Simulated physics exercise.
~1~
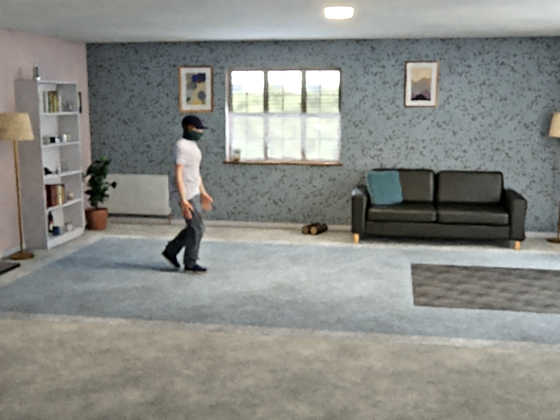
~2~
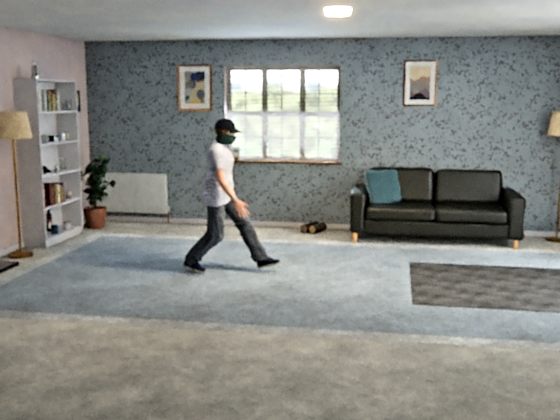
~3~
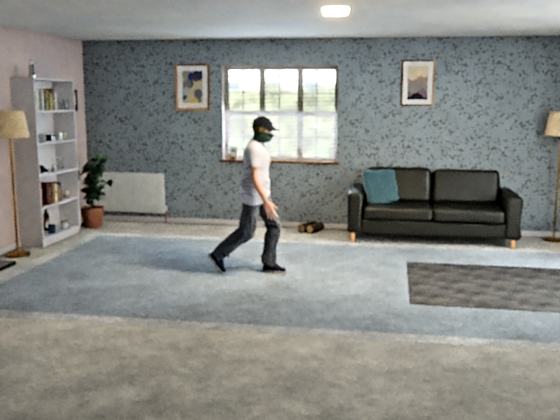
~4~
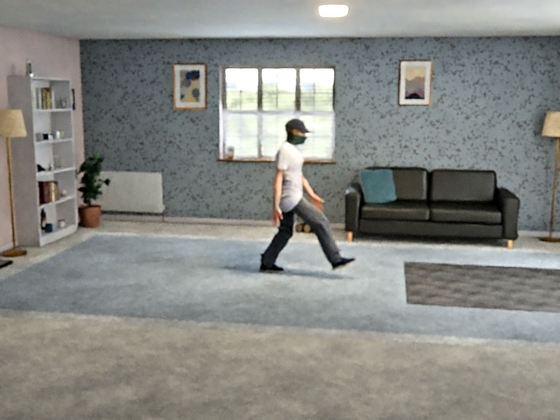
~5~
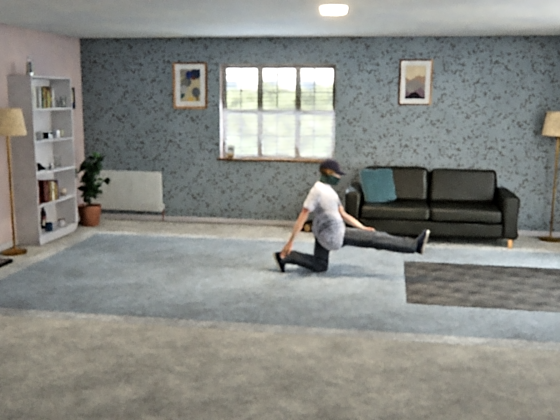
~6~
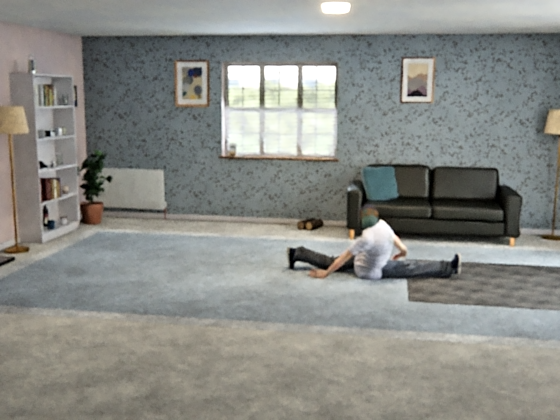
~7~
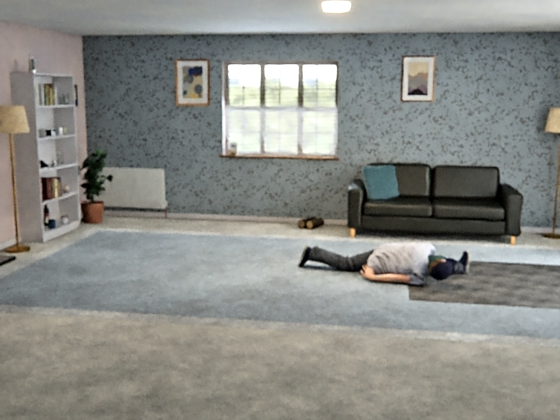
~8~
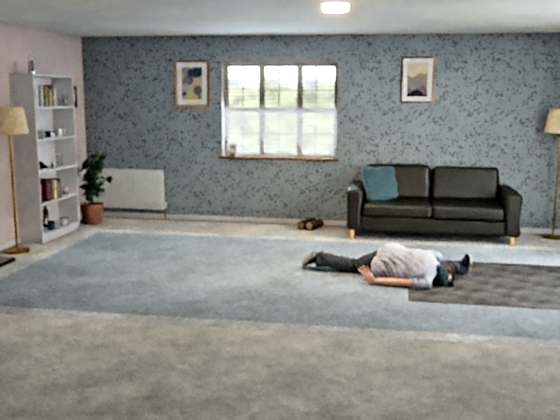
A person in a dark cap, dark face covering, pale T-shirt and dark trousers walks rightward across a blue-grey carpet in a wide living room, seen from across the floor by a slightly swaying camera. A white bookcase, a plant and a radiator stand left, a bright window is behind, and a black sofa with a teal cushion sits right. Nearing a dark patterned mat, the person drops low, the front leg shooting forward. The legs spread along the floor and the torso folds forward. The person ends lying still, head over the mat's near edge, hips short of it.
